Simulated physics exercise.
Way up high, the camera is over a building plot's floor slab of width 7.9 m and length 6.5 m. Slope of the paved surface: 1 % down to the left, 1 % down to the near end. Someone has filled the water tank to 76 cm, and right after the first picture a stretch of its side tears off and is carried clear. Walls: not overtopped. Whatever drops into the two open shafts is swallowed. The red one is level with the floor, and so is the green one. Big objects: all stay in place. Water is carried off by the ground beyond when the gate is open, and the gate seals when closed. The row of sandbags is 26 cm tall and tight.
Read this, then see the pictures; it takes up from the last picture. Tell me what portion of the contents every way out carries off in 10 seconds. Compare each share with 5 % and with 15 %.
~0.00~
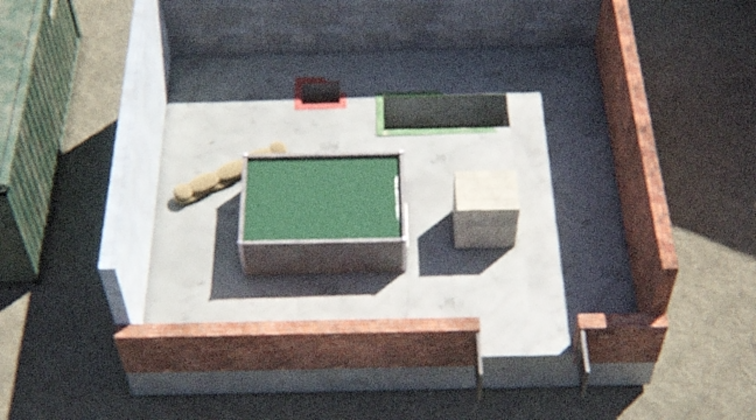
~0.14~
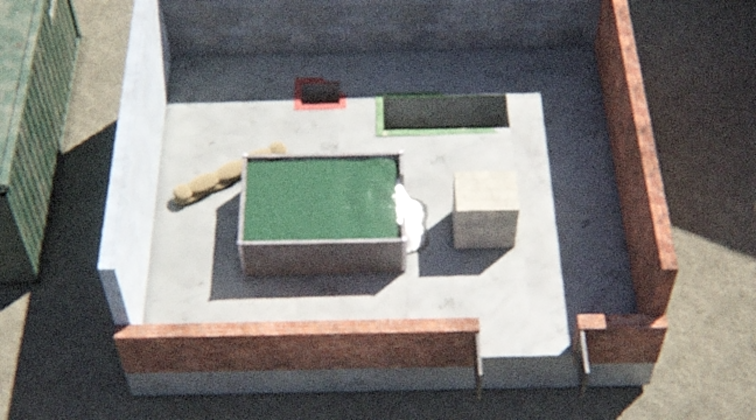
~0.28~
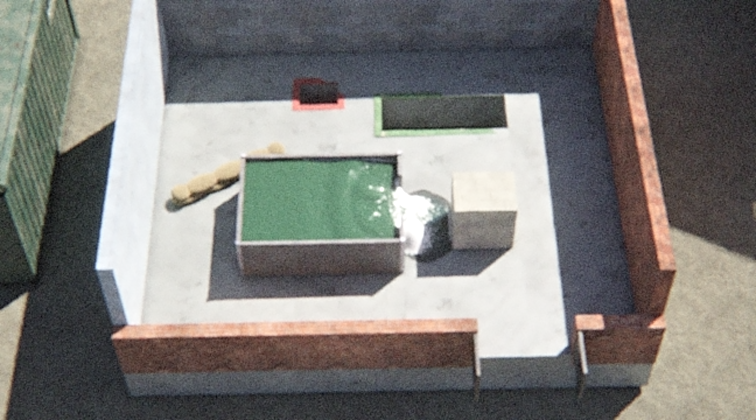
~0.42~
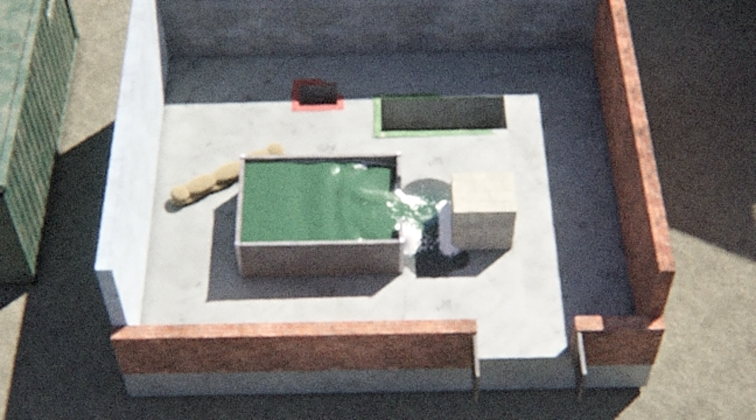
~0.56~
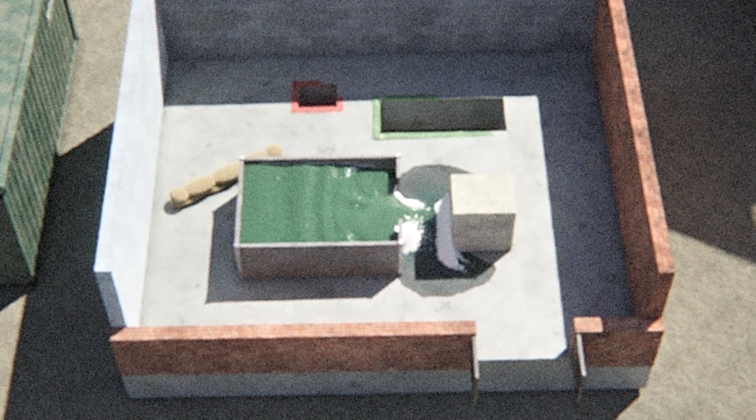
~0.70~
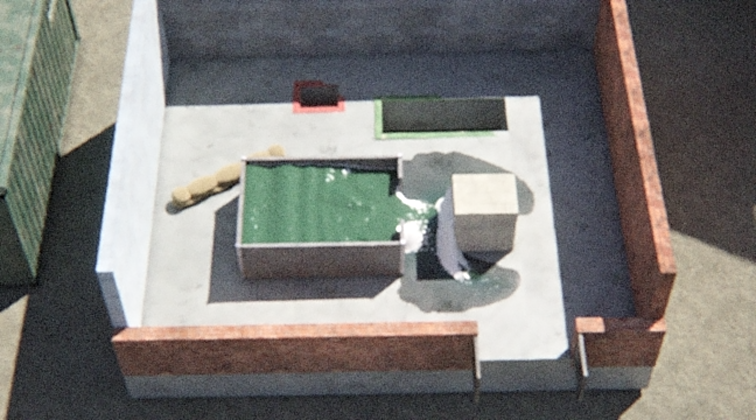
Result: Gate opening at above 15 %, red pit at not even 5 %, green pit at over 15 %.
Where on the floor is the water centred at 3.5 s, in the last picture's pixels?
The water's centre sits at about (377, 232).
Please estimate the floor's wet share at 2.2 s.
Close to 35 in a hundred.
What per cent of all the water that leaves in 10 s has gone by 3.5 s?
Share gone by then: Approx. 40 %.
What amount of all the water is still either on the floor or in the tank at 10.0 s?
Share still there: About 58 %.
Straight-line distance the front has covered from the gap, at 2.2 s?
It comes to some 5.0 metres.
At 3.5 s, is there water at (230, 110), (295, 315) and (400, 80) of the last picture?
Going through the three points: Not yet touched, then awash, then not yet touched.
After 1.4 s water covers 25 % of the floor and is deepest (57 cm) near (441, 228); gone so far, the gate opening 0 %, the red pit 0 %, the green pit 1 %.
After 2.2 s water covers 35 % of the floor and is deepest (50 cm) near (441, 228); gone so far, the gate opening 3 %, the red pit 0 %, the green pit 5 %.
After 3.5 s water covers 50 % of the floor and is deepest (32 cm) near (441, 228); gone so far, the gate opening 7 %, the red pit 0 %, the green pit 11 %.
After 6.0 s water covers 70 % of the floor and is deepest (22 cm) near (442, 236); gone so far, the gate opening 12 %, the red pit 0 %, the green pit 17 %.
After 10.0 s water covers 80 % of the floor and is deepest (14 cm) near (460, 347); gone so far, the gate opening 17 %, the red pit 1 %, the green pit 24 %.
